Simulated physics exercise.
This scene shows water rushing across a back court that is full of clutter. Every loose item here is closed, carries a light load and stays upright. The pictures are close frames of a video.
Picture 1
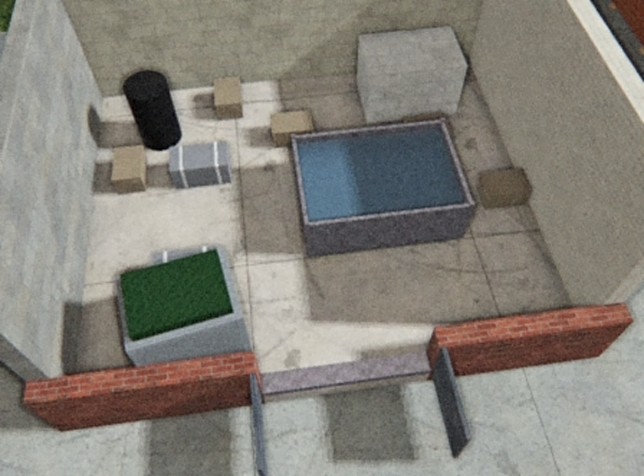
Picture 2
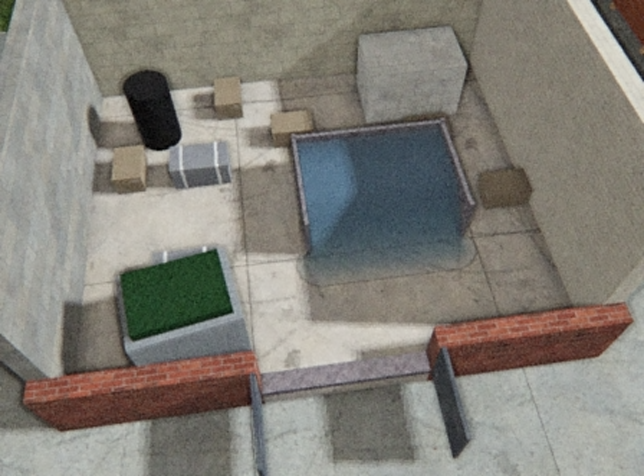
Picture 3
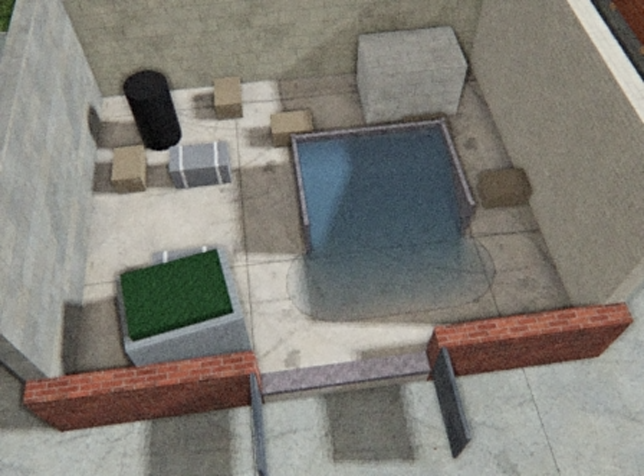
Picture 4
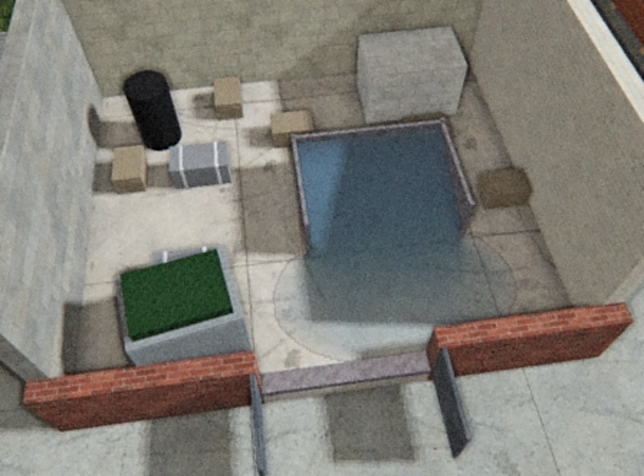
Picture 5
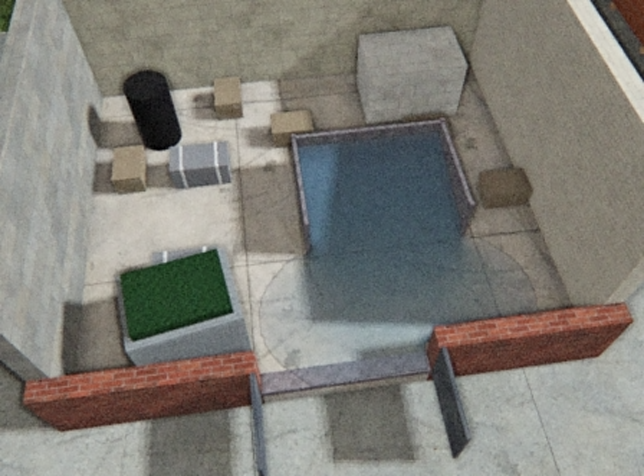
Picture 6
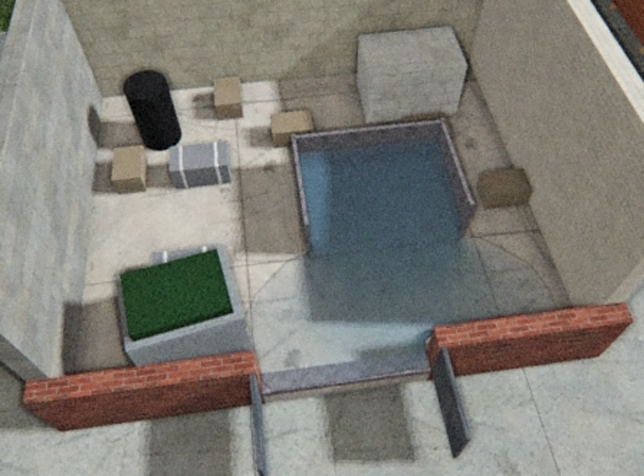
Water poured out of the raised pool as its front wall vanished, spreading in a rounded sheet across the paved court toward the brick-walled opening, while the scattered boxes and black barrel stayed put.
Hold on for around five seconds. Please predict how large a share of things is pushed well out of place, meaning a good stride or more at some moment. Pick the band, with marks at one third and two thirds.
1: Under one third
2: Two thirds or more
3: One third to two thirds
Under one third.
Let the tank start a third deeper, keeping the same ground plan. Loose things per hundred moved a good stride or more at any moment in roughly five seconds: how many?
I get 40 percent.
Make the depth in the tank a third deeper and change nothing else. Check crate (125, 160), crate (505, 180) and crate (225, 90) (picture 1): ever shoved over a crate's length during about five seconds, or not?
Fell short, went the distance, fell short.
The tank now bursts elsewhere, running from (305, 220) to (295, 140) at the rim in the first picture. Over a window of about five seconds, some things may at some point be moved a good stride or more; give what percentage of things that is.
Near 70 in a hundred.
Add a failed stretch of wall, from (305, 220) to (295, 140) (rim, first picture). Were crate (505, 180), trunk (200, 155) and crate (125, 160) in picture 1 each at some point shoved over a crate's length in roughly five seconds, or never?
Working through them in order, the first not displaced that far, the second gets shoved clear and the last gets shoved clear.
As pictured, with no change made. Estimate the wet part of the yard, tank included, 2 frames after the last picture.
Near 30 %.
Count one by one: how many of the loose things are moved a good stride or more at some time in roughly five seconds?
2.
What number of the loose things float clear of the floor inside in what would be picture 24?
Tally: 1.
A moment on, 0 of 7 are well off their spots; 0 afloat.
Next, 0 of 7 are well off their spots; 0 afloat.
Later, 1 of 7 are well off their spots; 1 afloat.
In the end, 2 of 7 are well off their spots, and 2 have been at some point; 2 afloat.
